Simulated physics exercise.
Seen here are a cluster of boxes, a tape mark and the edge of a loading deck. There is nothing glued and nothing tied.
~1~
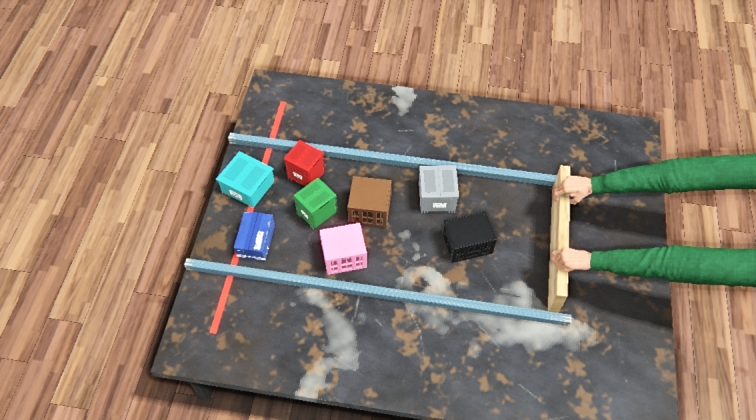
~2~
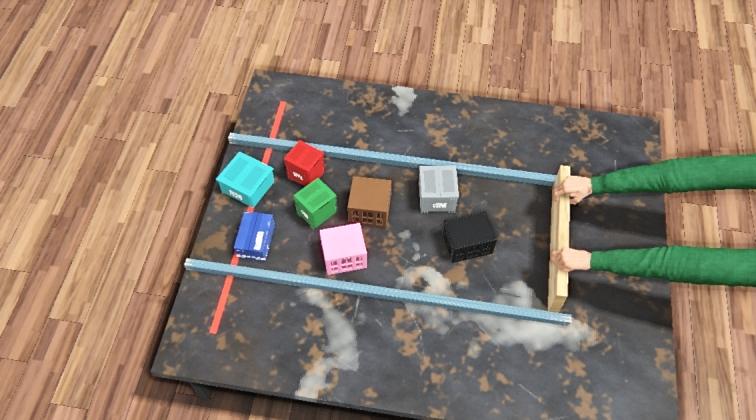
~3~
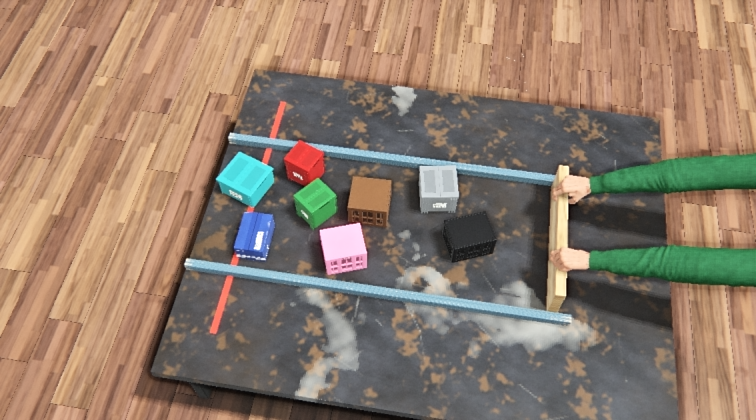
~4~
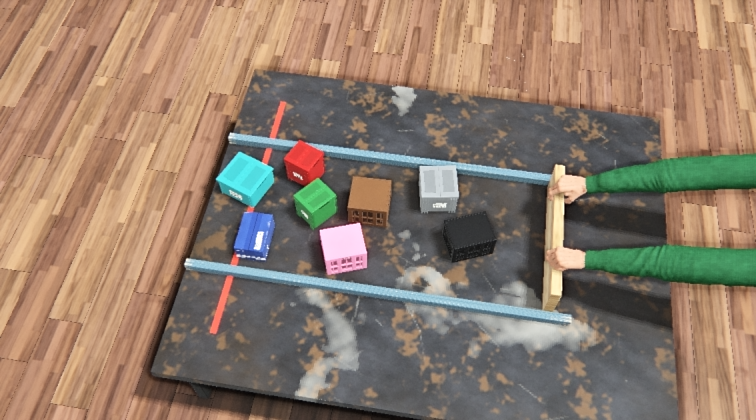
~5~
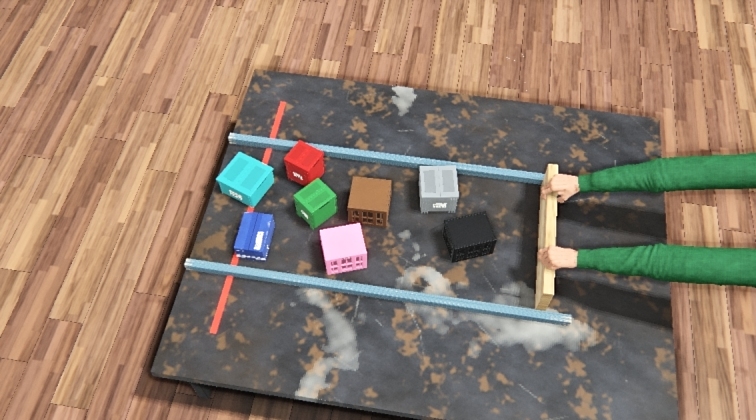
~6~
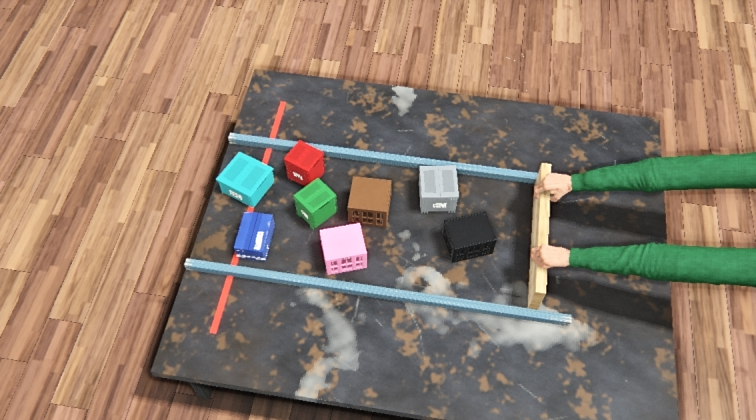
Two green-sleeved arms held a wooden plank at the right of a dark, blotchy board and slid it slightly left between two pale blue rails, while the eight colorful boxes ahead of it stayed still.
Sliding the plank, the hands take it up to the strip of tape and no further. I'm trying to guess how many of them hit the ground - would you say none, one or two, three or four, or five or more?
After that push, what drops off the edge is a minimum of five.
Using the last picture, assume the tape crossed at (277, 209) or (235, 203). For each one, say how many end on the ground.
In order, the counts are 2 and 5.
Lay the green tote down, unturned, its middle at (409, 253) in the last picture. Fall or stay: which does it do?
Outcome for the green tote: It ends up still on.
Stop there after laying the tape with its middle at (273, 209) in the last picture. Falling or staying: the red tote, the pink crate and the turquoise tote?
Here's how it goes: The red tote is still up there, the pink crate is still up there, and the turquoise tote ends up down.
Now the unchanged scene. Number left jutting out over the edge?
Count: 0.
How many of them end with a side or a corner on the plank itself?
Contact count: 3.
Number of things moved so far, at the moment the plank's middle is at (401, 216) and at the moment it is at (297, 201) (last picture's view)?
So far 4, and 8 at the second.
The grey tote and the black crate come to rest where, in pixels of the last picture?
Final pixels, roughly: (244, 161) for the first, (230, 196) for the other.
Early on, none off yet; turquoise tote at rest near (247, 180); blue parcel at rest near (255, 236); red tote at rest near (305, 166).
Finally, the number that fall off is five or more; lost, brown crate, green tote, red tote, blue parcel and turquoise tote.
